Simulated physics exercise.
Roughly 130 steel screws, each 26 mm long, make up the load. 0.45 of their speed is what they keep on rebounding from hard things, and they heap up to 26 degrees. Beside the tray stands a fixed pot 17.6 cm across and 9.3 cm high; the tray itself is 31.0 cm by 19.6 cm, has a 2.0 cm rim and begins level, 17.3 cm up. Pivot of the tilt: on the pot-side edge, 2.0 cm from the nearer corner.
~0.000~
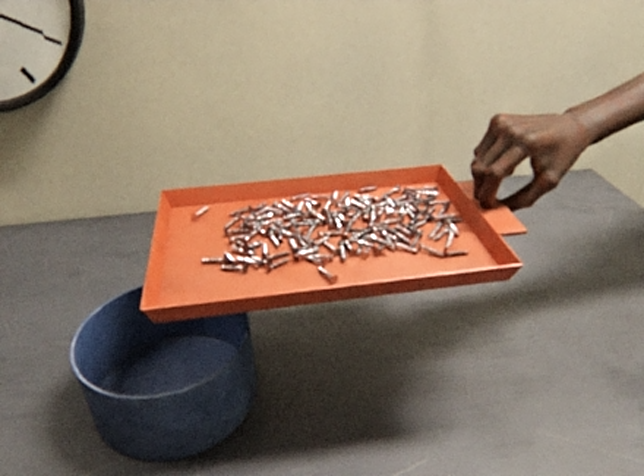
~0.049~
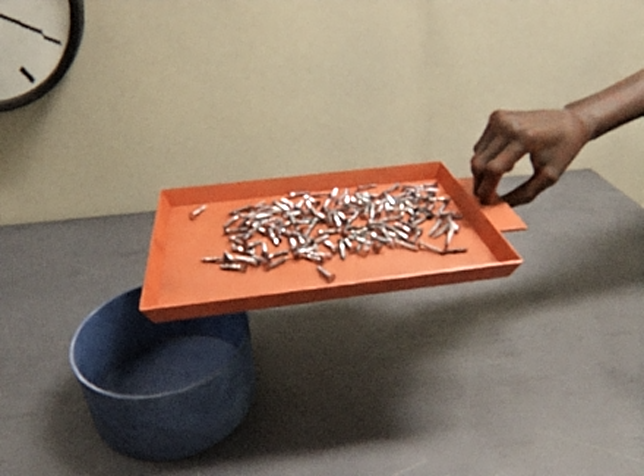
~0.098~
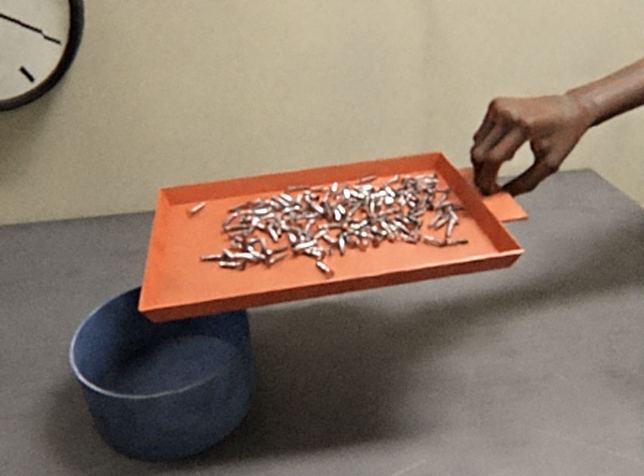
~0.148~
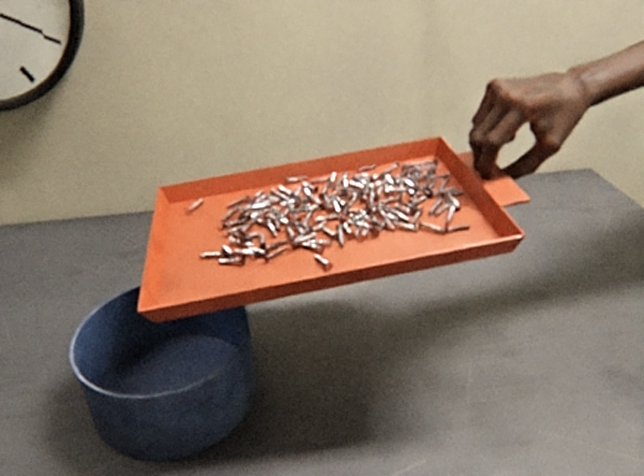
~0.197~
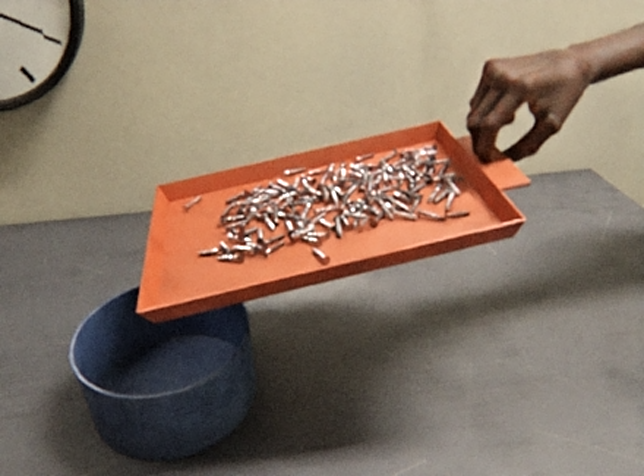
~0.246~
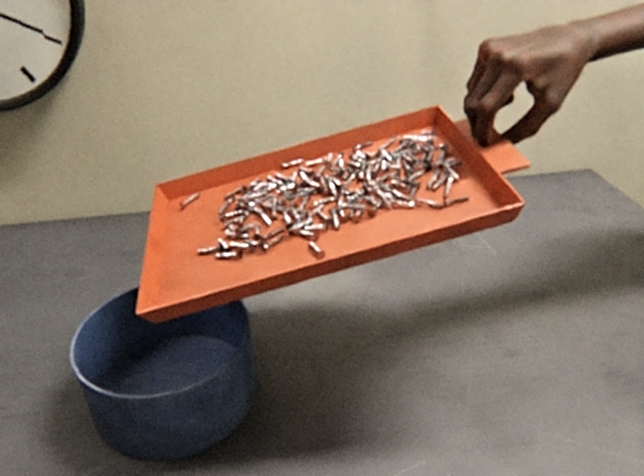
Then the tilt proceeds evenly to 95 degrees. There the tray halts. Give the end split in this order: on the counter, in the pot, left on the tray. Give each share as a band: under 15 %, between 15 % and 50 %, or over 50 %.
One by one: Counter: A sizeable amount, pot: The greater amount, tray: A minor amount.
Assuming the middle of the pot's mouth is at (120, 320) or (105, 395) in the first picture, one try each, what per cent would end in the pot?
60 and 80 %.
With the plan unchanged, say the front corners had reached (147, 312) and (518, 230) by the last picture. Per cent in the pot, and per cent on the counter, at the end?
You'd end with pot at 0 and counter at 100.
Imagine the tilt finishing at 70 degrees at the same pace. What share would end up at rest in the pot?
That comes out at some 45 per cent.
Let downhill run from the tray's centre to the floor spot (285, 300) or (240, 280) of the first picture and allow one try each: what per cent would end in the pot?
Estimate: Some 0 % and some 20 % respectively.
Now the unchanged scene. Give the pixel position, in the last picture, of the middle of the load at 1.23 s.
Approx. (131, 324).
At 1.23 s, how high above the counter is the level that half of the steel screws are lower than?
The halfway mark is near 14 cm.
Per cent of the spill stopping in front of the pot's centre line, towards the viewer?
I'd put it at around 90 per cent.
After 0.83 s, tilt 51 degrees; the tray holds 100 %, the pot 0 %.
After 1.23 s, tilt 78 degrees; the tray holds 45 %, the pot 35 %.
After 1.70 s, tilt 95 degrees; the tray holds 0 %, the pot 75 %.
By 2.5 s all is still; counter 25 %, pot 75 %, tray 0 %.
